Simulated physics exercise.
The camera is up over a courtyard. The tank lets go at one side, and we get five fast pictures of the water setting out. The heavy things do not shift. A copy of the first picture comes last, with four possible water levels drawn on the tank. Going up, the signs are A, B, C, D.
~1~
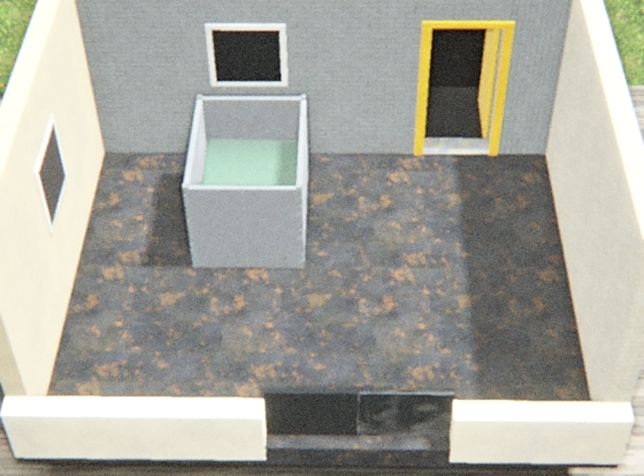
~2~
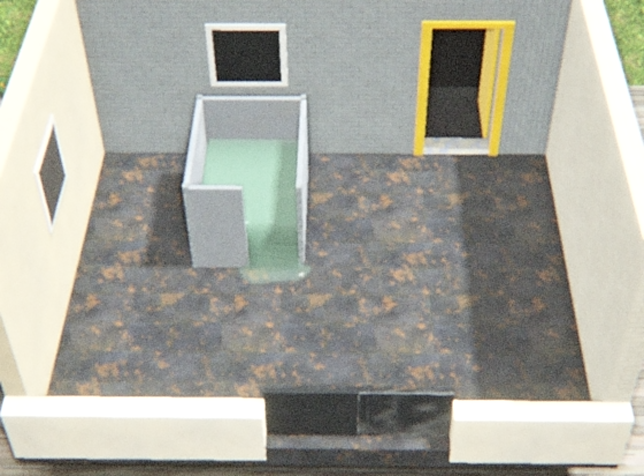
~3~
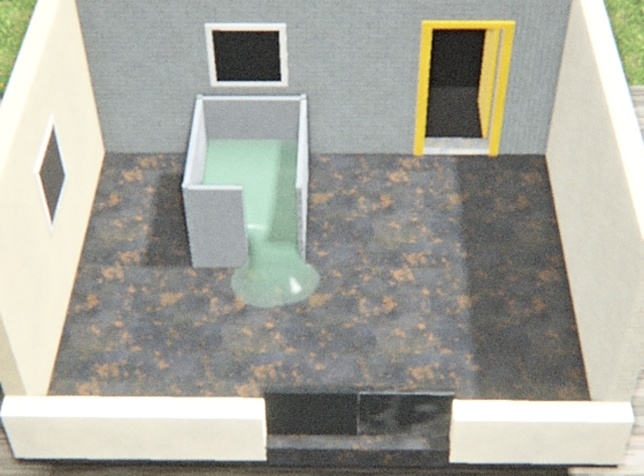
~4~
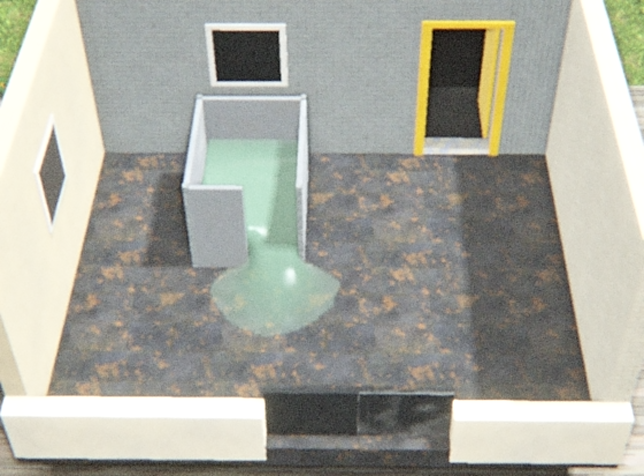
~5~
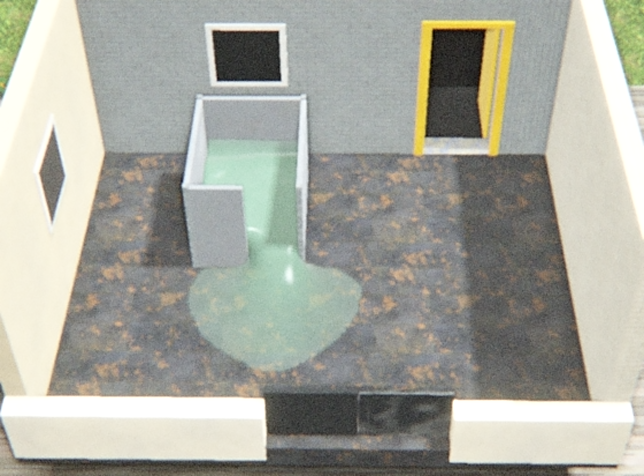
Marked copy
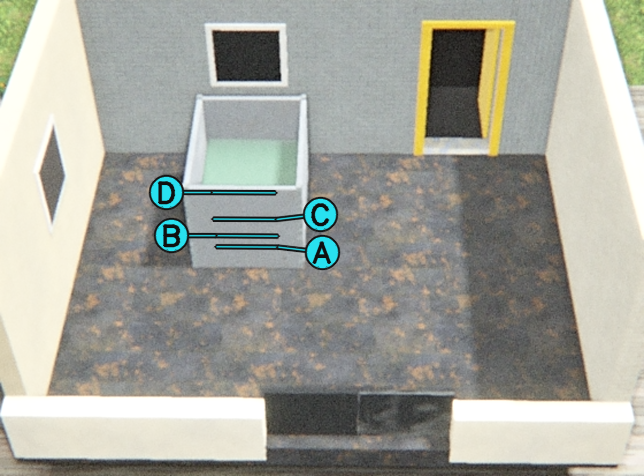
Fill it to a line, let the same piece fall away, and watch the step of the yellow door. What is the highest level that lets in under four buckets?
The answer is mark C.
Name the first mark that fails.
The answer is D.
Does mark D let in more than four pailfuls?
Yes.
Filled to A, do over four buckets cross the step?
No, not at all.
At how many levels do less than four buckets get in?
Three of them.
In cyan, A at (247, 246); B at (246, 235); C at (245, 219); D at (242, 192); from the bottom up A, B, C, D.
With A, nothing gets over.
With B, nothing gets over.
With C, a bucket or two gets in.
With D, about 10 bucketfuls get in.
